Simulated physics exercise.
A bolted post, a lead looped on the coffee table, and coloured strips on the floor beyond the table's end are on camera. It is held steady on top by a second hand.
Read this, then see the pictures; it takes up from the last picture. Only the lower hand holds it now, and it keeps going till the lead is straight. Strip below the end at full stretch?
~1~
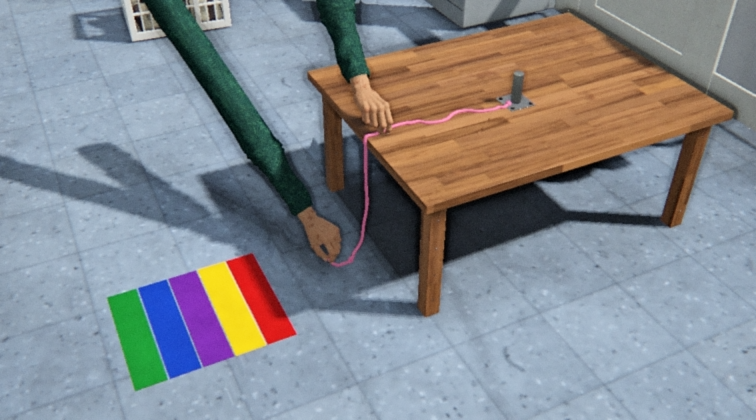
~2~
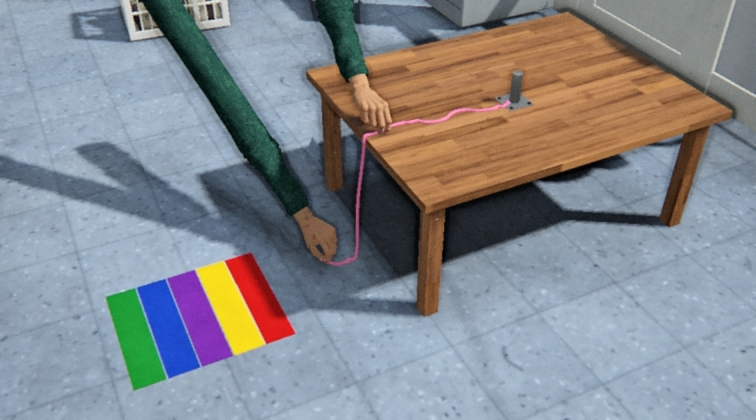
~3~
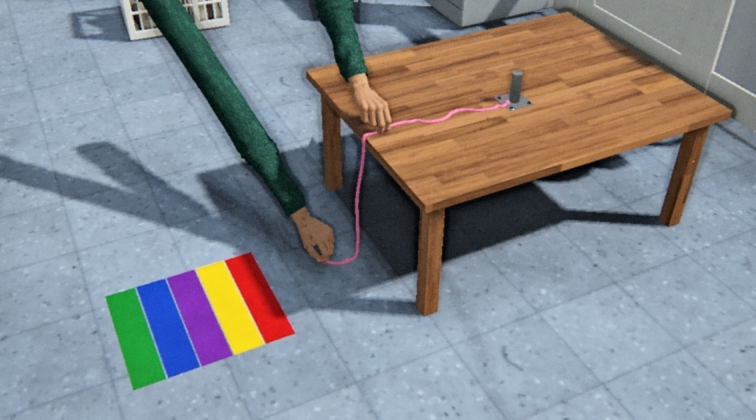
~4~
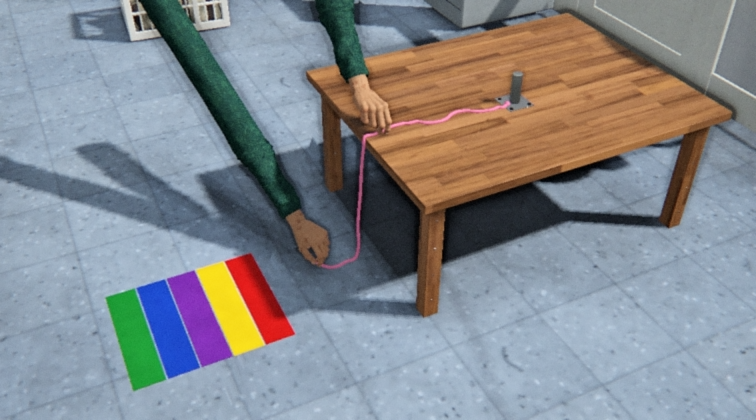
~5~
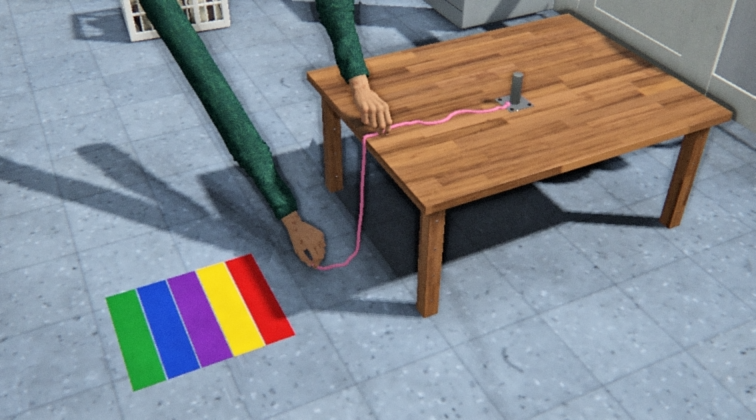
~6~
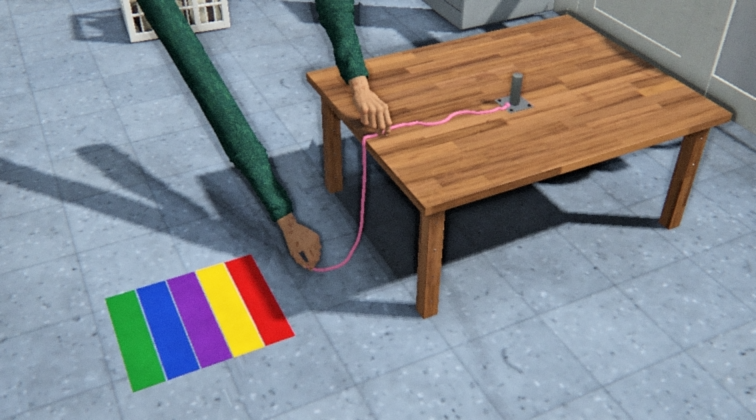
Yellow.
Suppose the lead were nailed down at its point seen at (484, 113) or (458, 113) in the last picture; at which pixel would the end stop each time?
First try at (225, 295), second at (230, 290).
Early on, end near (287, 274); short of the strips.
Midway, end near (247, 286); over red.
At the end of the slack, end near (224, 294); over yellow. It gets as far as the yellow strip.
